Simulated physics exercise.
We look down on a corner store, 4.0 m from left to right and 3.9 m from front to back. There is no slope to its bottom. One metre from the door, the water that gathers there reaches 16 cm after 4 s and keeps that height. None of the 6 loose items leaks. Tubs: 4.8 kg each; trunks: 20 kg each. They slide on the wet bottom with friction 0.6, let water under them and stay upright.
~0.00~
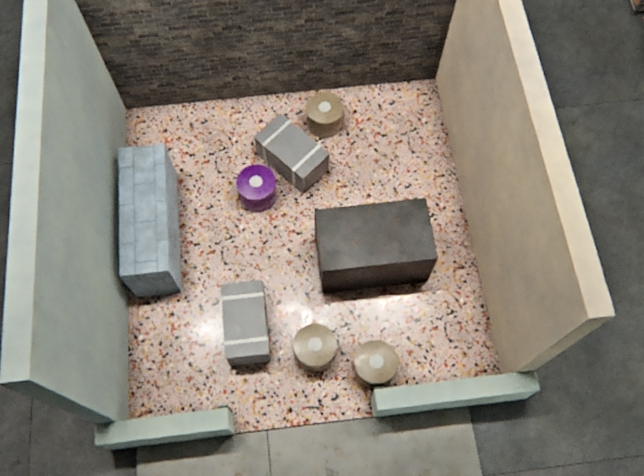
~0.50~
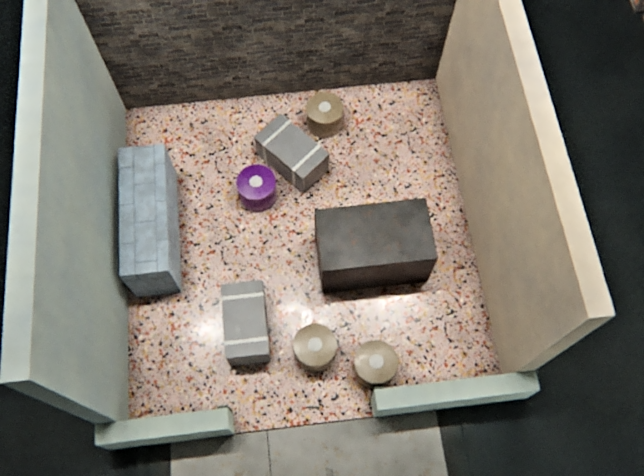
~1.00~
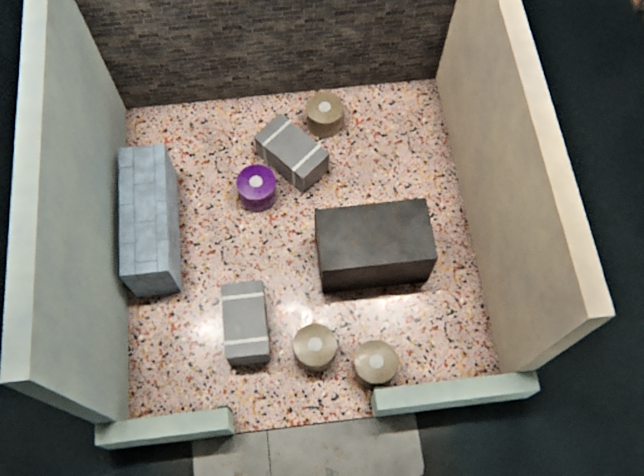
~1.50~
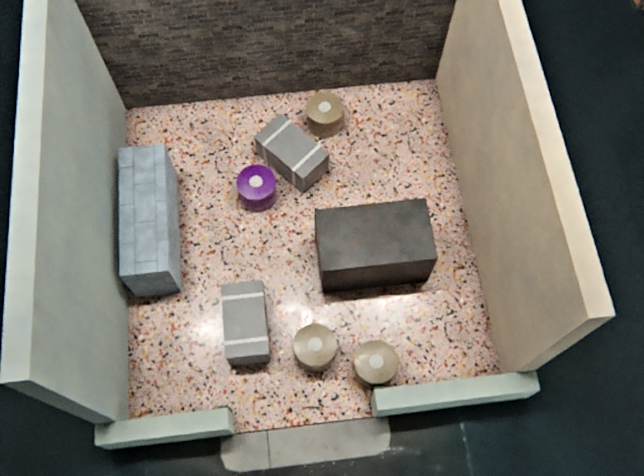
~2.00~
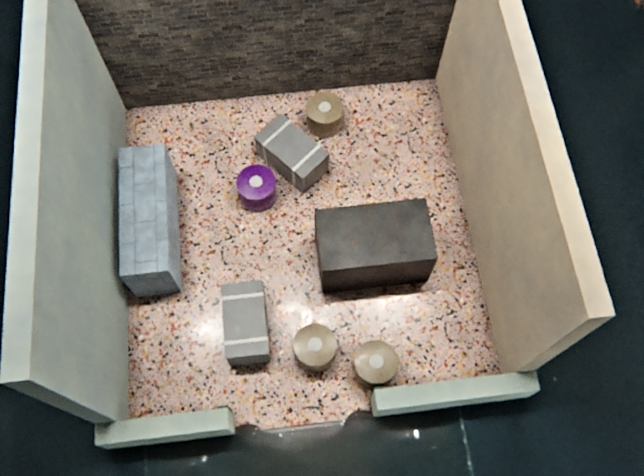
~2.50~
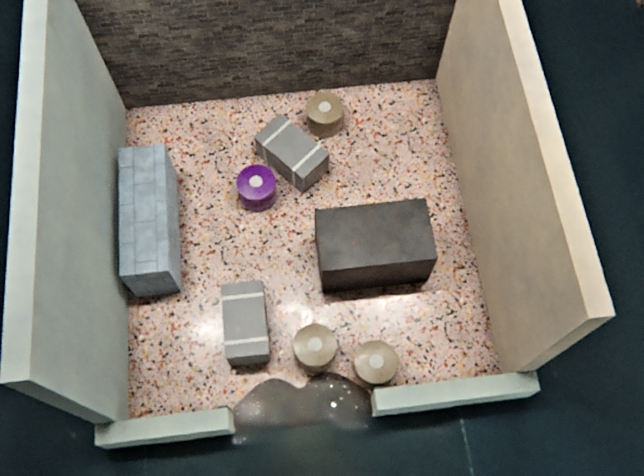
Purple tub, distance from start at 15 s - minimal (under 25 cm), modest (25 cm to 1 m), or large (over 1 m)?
Goes a long way.
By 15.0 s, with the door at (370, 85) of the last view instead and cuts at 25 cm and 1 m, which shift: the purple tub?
In that case the purple tub would have gone a great distance.
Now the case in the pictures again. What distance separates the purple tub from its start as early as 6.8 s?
Close to 120 cm.
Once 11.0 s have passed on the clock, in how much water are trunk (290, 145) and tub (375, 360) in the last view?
First roughly 7 cm, second roughly 7 cm.
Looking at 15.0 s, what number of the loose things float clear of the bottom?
I get 6.
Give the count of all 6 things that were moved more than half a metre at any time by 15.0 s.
That adds up to 6.
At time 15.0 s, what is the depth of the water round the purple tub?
Somewhere close to 15 cm.
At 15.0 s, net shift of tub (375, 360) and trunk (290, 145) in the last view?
Respectively 50 and 150 cm.
After 3.5 s the purple tub is near (256, 182), 0.0 m from its start, aground; 0 afloat.
After 6.8 s the purple tub is near (170, 128), 1.3 m from its start, aground; 1 afloat.
After 11.0 s the purple tub is near (194, 132), 1.0 m from its start, afloat; 6 afloat.
After 15.0 s the purple tub is near (135, 124), 1.6 m from its start, afloat; 6 afloat.
